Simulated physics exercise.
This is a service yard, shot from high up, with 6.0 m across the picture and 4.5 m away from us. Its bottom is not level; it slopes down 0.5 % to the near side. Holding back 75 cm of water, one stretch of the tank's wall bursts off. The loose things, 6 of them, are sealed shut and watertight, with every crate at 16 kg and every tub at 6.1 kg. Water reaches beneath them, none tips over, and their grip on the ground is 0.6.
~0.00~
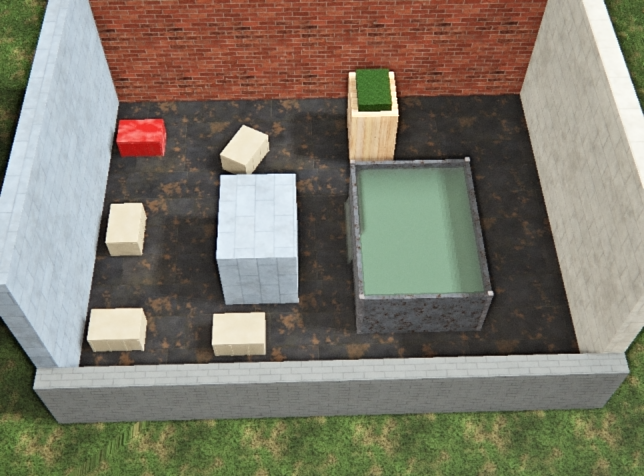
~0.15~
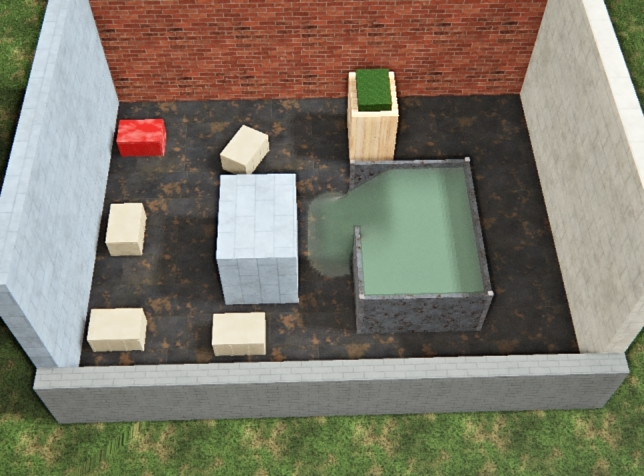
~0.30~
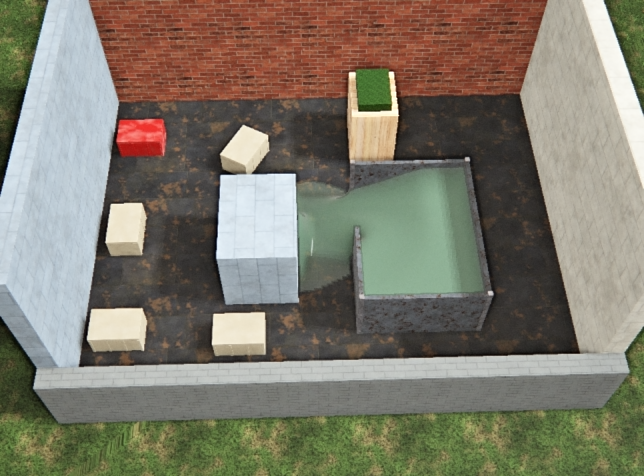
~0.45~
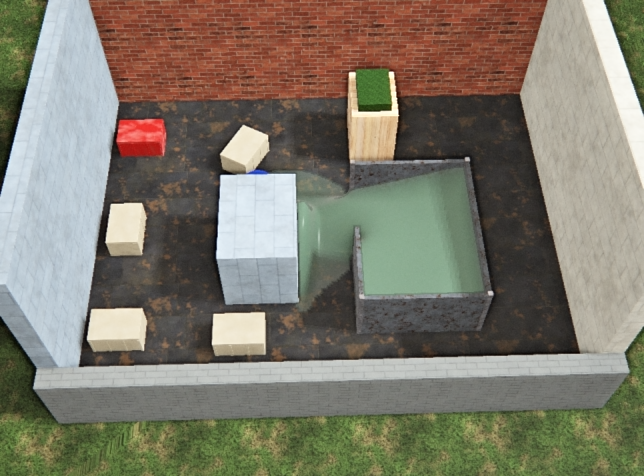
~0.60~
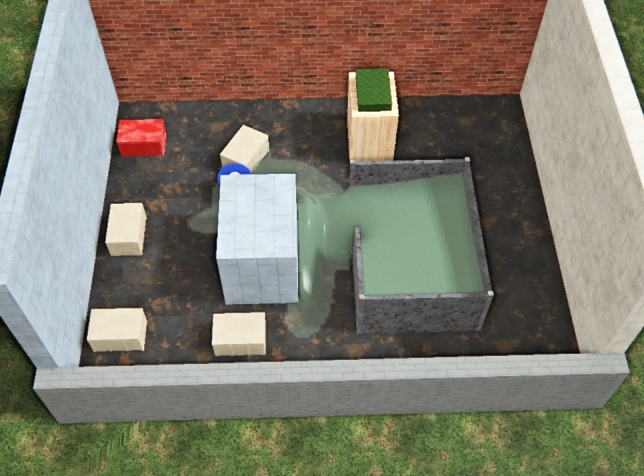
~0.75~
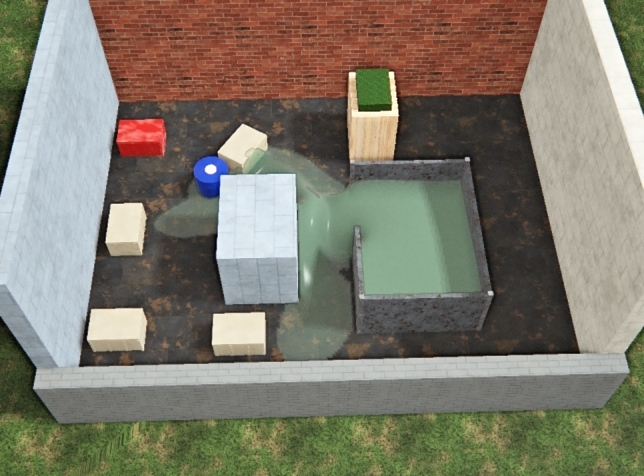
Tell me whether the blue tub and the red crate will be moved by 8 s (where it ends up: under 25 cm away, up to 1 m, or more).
The blue tub? It relocates a long way. The red crate? It relocates a long way.
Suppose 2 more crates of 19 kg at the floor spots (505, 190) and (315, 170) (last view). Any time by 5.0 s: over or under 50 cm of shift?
Lab note - in order: Below threshold / above threshold.
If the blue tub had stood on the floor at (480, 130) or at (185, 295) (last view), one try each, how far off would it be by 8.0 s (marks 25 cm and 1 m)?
Taken in turn, it glides a modest way and then is carried a long way.
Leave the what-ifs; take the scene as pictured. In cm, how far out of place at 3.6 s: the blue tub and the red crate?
I'd guess about 150 cm and 140 cm by that point.
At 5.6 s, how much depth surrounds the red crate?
Roughly 12 cm deep.
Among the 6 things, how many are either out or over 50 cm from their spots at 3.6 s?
4.
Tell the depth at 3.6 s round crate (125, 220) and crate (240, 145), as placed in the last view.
8 and 15 cm.
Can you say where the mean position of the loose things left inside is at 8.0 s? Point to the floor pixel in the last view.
At about (264, 315).
After 1.6 s the blue tub is near (118, 151), 2.2 m from its start, afloat; the red crate is near (130, 124), 0.2 m from its start, aground; 2 afloat.
After 3.6 s the blue tub is near (150, 226), 1.7 m from its start, afloat; the red crate is near (173, 198), 1.3 m from its start, afloat; 5 afloat.
After 5.6 s the blue tub is near (242, 329), 2.1 m from its start, afloat; the red crate is near (201, 302), 2.9 m from its start, afloat; 6 afloat.
After 8.0 s the blue tub is near (326, 283), 1.6 m from its start, afloat; the red crate is near (304, 317), 3.7 m from its start, afloat; 6 afloat.
